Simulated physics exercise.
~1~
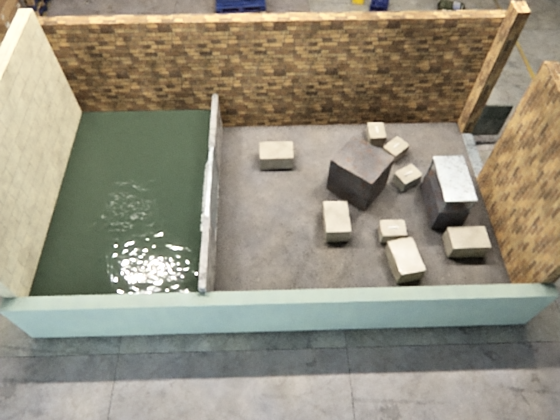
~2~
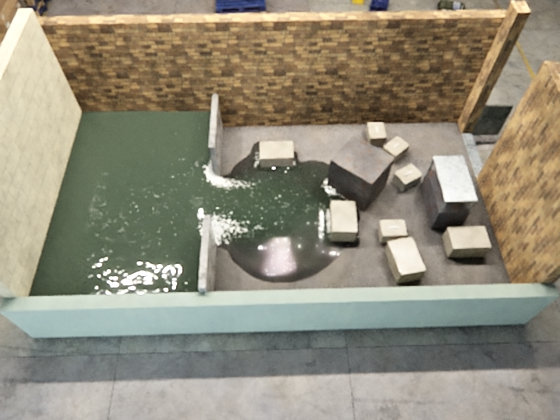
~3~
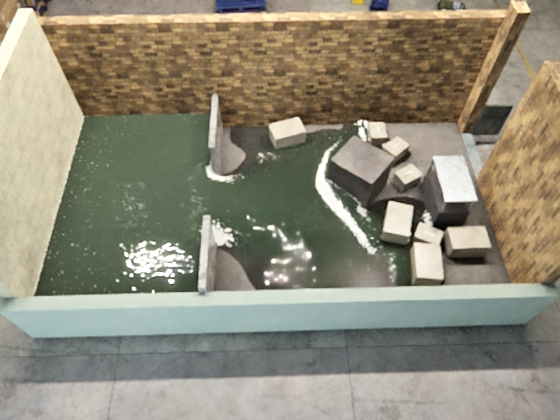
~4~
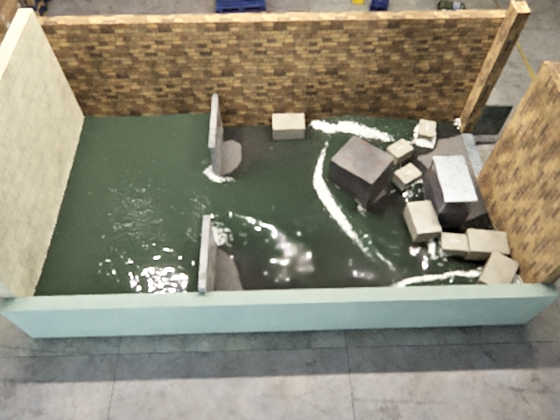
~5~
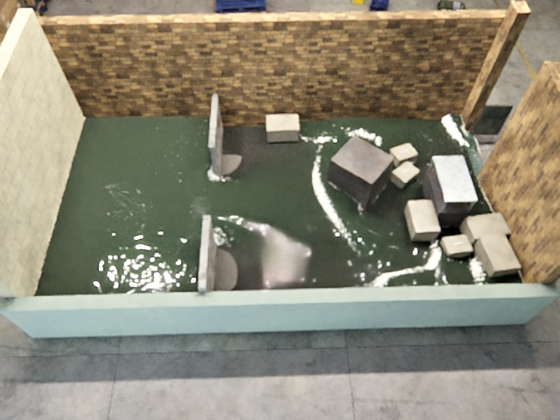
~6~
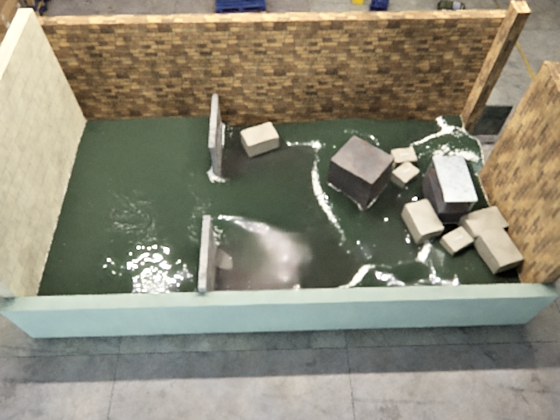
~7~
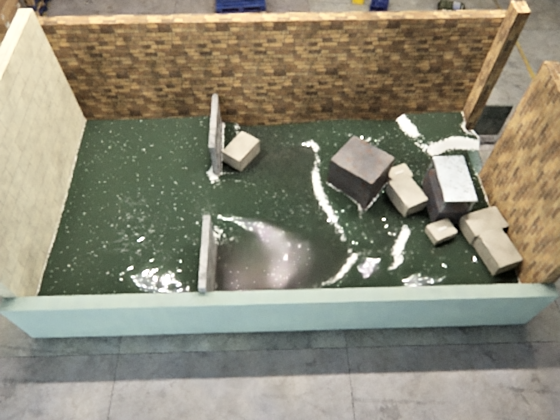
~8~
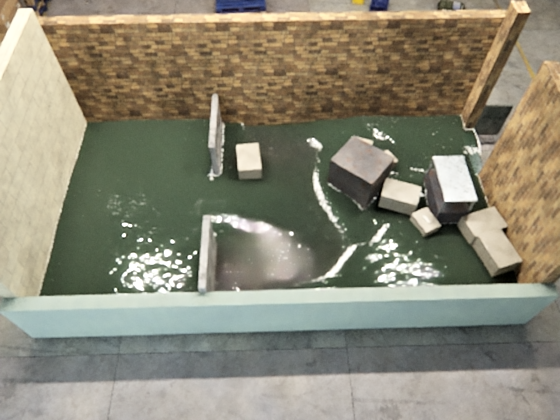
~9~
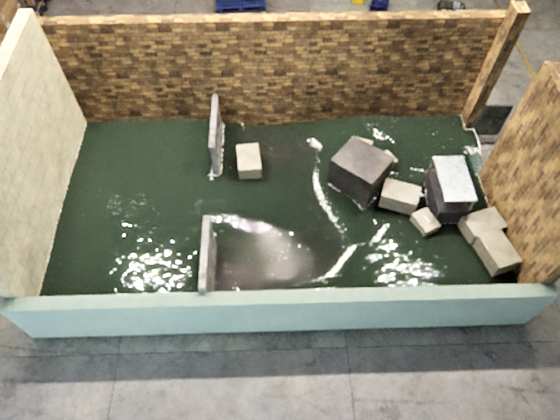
In the video, green water held behind a partition in a brick-walled enclosure bursts through a central gap and floods the other side, pushing pale boxes rightward around two larger dark blocks; one box drifts back toward the partition, and the rest end clustered at right in standing water.
